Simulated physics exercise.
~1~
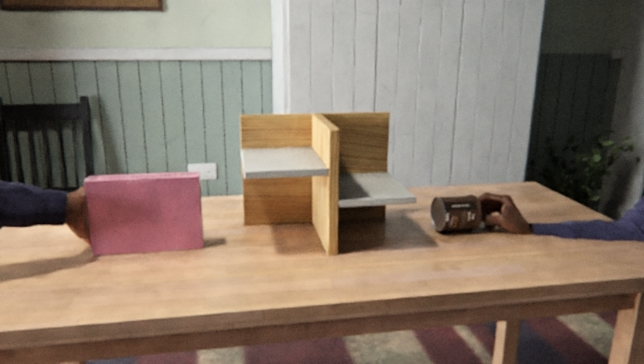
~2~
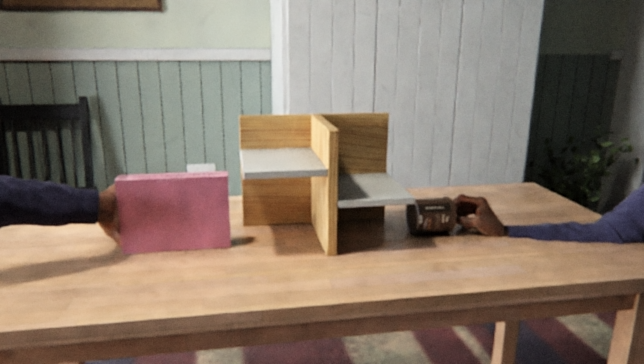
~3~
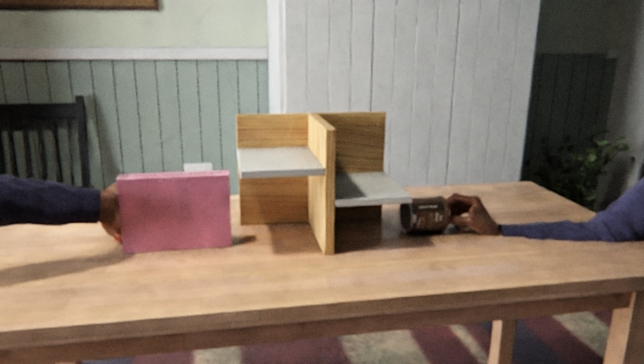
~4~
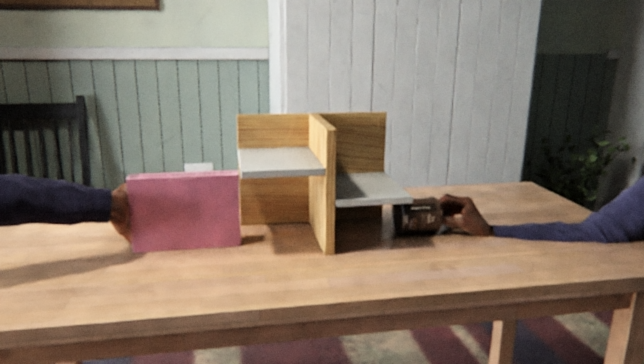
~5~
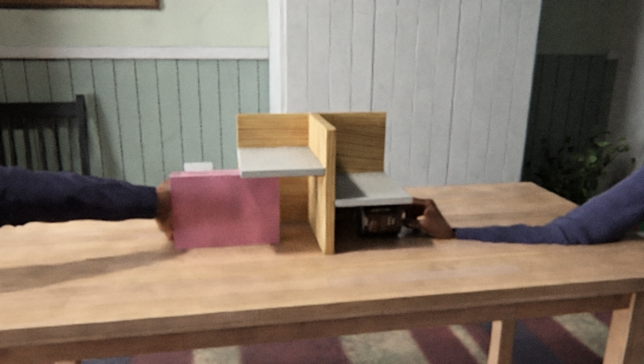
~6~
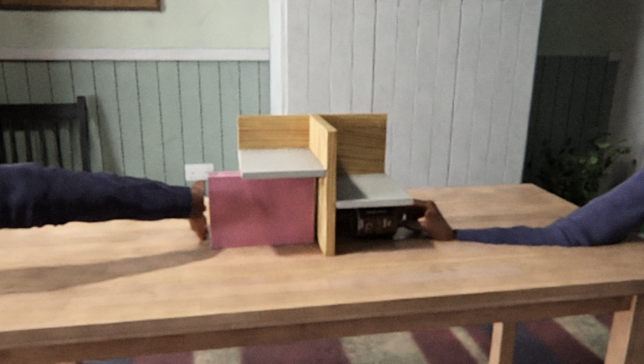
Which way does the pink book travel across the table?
The pink book moves to the right, pushed by the hand on the left until it is under the stand's shelf.
